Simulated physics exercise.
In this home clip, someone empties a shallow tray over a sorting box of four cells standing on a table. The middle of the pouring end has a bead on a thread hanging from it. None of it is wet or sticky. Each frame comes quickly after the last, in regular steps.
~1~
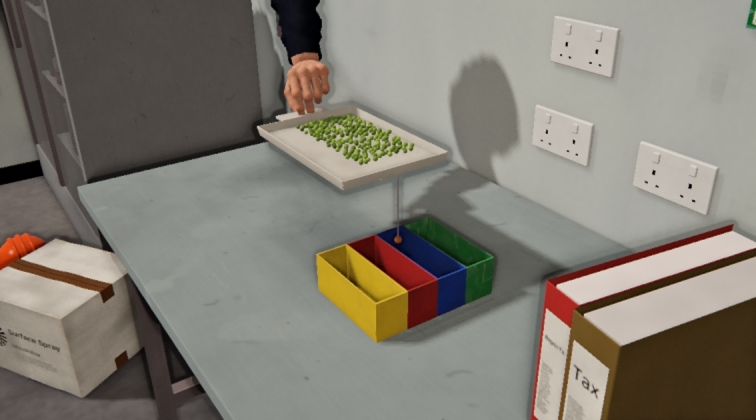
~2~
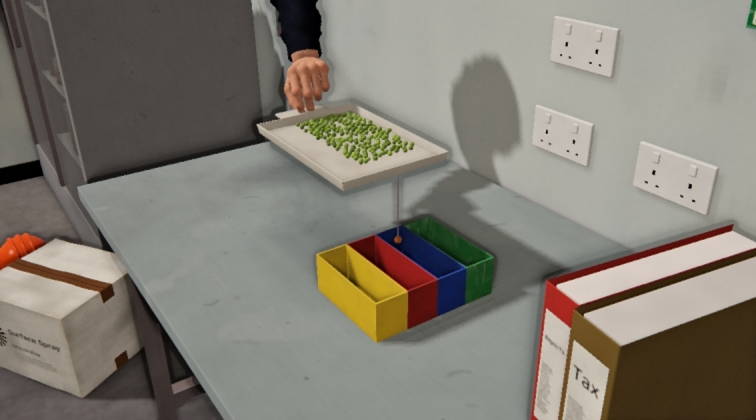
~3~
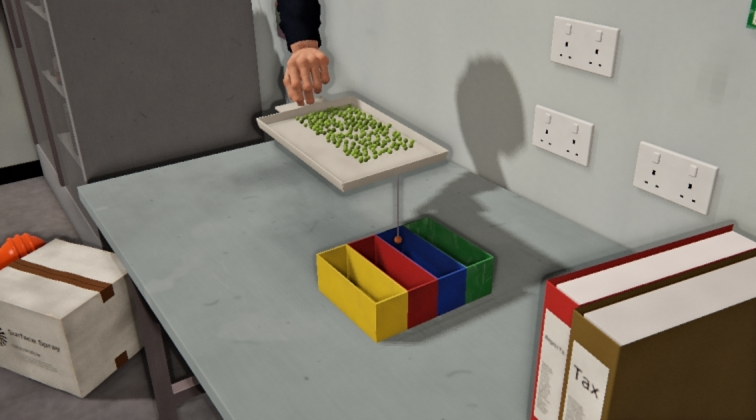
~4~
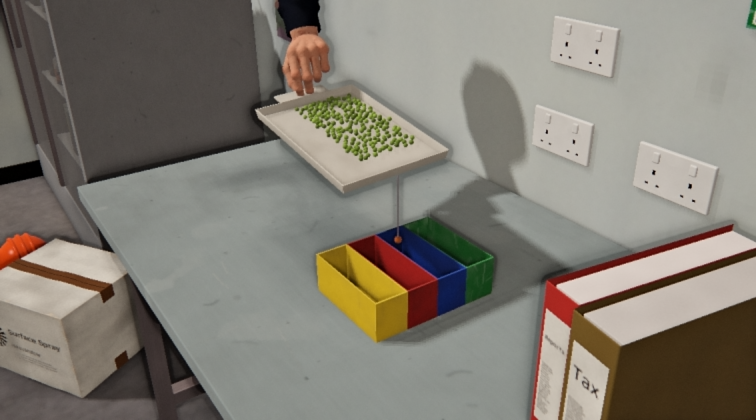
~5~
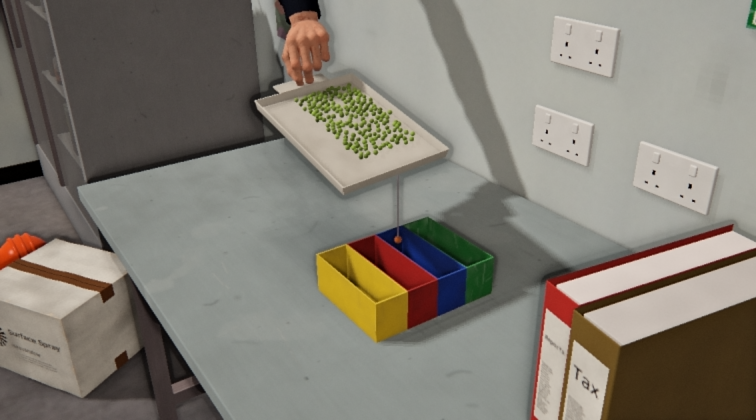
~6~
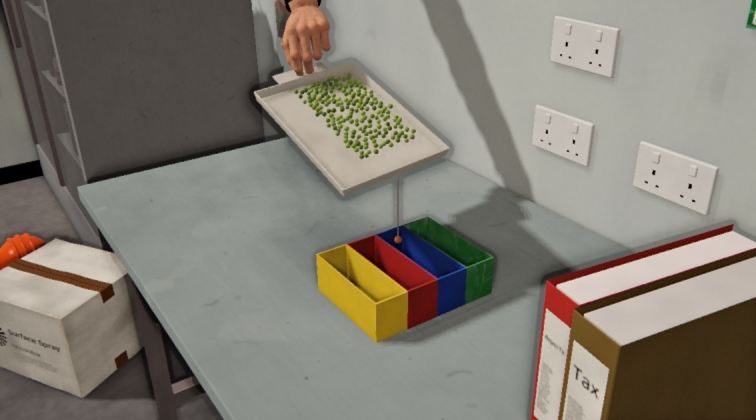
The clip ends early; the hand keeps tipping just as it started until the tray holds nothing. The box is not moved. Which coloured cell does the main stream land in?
The main stream lands in the yellow cell.
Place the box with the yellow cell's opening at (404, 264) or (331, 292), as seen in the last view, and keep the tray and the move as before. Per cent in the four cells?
20 per cent, then 100 per cent.
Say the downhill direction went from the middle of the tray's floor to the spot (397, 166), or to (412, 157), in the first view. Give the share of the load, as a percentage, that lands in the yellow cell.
You'd get 0 per cent the first time and 0 per cent the second time.
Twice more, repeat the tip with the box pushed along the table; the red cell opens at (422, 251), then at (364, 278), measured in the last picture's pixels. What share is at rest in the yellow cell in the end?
Close to 20 in a hundred, then close to 10 in a hundred.
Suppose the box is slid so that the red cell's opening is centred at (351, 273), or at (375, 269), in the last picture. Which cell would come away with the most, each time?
Try one: The red cell; try two: The red one.
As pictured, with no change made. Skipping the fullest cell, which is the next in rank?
The runner-up is the red cell.
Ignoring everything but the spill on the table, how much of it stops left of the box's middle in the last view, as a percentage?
I'd put it at close to 90 per cent.
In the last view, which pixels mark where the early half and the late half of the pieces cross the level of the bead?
First close to (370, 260), next close to (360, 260).
Soon after the last picture, tray tipped steeply; about two thirds on the tray; a small part in the yellow cell; a stray few in the red cell; a small part falling or outside the box.
A little later, tray tipped past a quarter turn; about a third on the tray; about a third in the yellow cell; a small part in the red cell; a stray few in the blue cell; about a quarter falling or outside the box.
Later still, tray tipped past a quarter turn; about two thirds in the yellow cell; about a quarter in the red cell; a stray few in the blue cell; a small part falling or outside the box.
At rest, tray tipped past a quarter turn; about two thirds in the yellow cell; about a quarter in the red cell; a stray few in the blue cell; none in the green cell; a small part outside the box.
